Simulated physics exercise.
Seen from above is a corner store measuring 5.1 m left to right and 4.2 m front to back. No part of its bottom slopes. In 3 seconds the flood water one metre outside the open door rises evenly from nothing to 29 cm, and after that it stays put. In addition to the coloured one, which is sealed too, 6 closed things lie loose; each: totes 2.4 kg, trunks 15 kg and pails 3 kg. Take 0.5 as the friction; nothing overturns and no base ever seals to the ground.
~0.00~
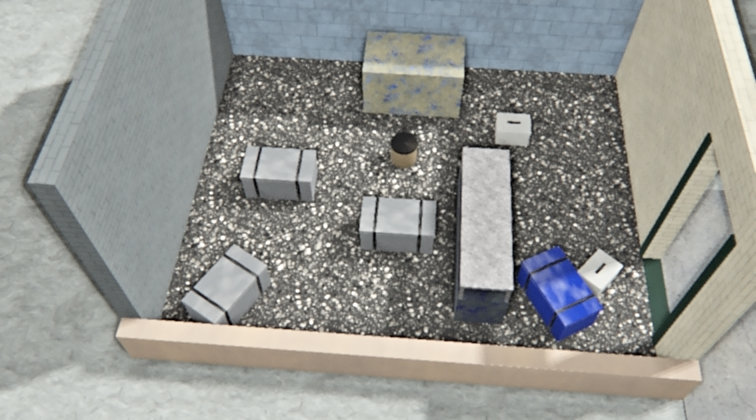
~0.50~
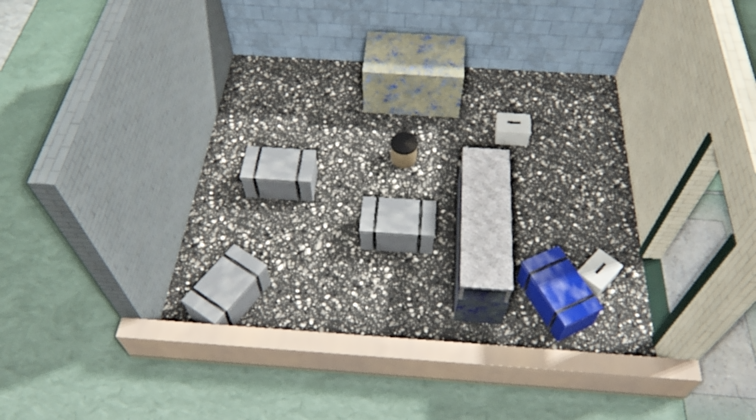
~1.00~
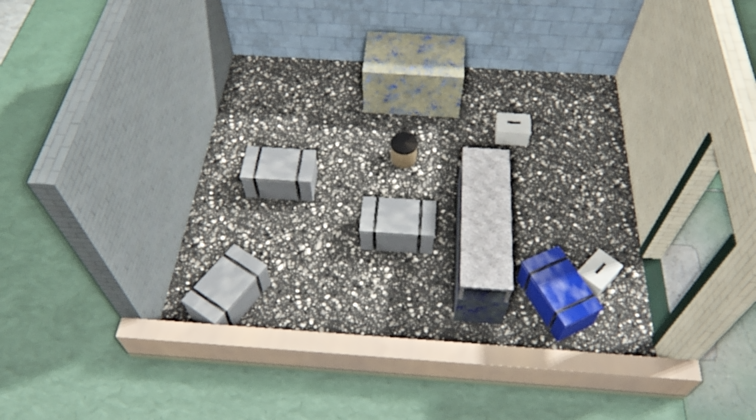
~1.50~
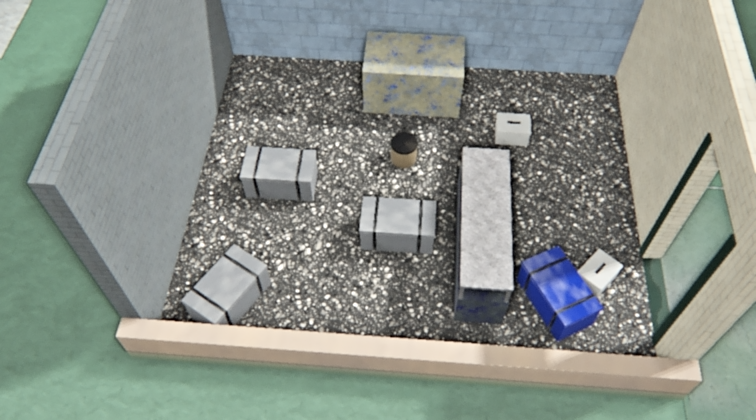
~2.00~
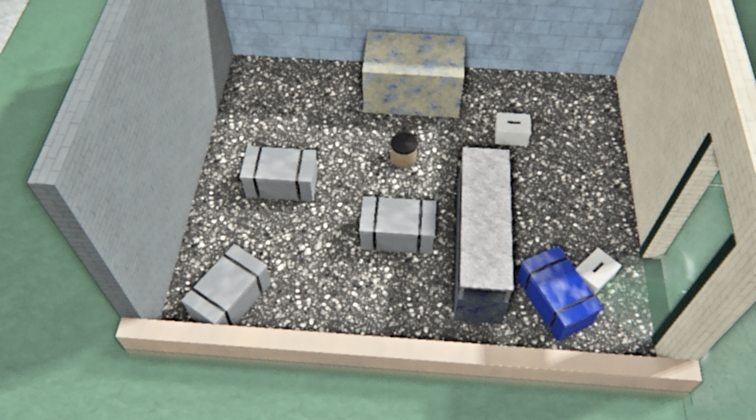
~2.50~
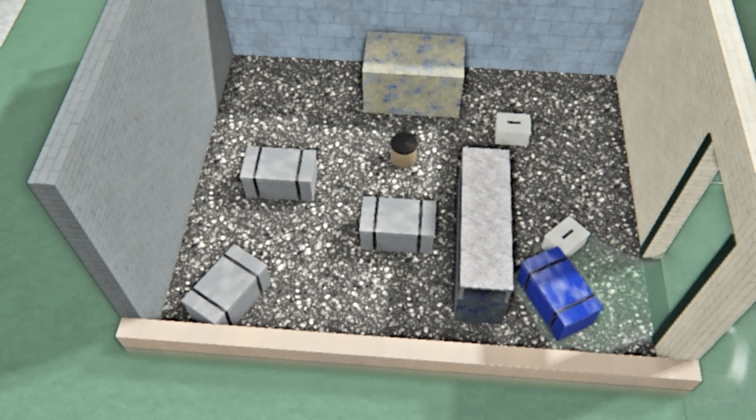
Greenish water spread over the ground outside the walled room, then crept in through the doorway on the right, and a small white box beside the blue trunk shifted slightly up and left.
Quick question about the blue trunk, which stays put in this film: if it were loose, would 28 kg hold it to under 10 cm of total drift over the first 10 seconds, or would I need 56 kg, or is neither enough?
My call: It moves too far either way.
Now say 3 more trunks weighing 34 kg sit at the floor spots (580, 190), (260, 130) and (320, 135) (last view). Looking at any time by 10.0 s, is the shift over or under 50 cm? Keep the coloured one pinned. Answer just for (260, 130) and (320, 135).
Result, in order - falls shy; falls shy.
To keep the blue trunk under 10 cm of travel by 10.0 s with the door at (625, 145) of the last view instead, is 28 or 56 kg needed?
In that case the lighter option suffices.
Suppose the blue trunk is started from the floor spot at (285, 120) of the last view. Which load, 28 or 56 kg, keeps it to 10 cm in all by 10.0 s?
It turns out that both loads succeed.
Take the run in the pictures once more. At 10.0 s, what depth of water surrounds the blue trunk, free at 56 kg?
Depth: Approx. 20 cm.
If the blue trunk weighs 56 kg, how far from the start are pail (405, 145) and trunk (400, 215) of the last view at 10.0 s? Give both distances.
They've ended up 20 cm and 0 cm away, in that order.
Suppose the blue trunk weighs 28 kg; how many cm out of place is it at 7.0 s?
About 40 cm.
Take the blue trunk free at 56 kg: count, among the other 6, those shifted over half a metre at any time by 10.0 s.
Total: 3.
After 3.5 s the blue trunk would be 38 cm from its start with 28 kg and 17 cm from its start with 56 kg; 8 cm of water round it then.
After 4.5 s the blue trunk would be 39 cm from its start with 28 kg and 35 cm from its start with 56 kg; 13 cm of water round it then.
After 7.0 s the blue trunk would be 42 cm from its start with 28 kg and 35 cm from its start with 56 kg; 15 cm of water round it then.
After 10.0 s the blue trunk would be 41 cm from its start with 28 kg and 43 cm from its start with 56 kg; 20 cm of water round it then.
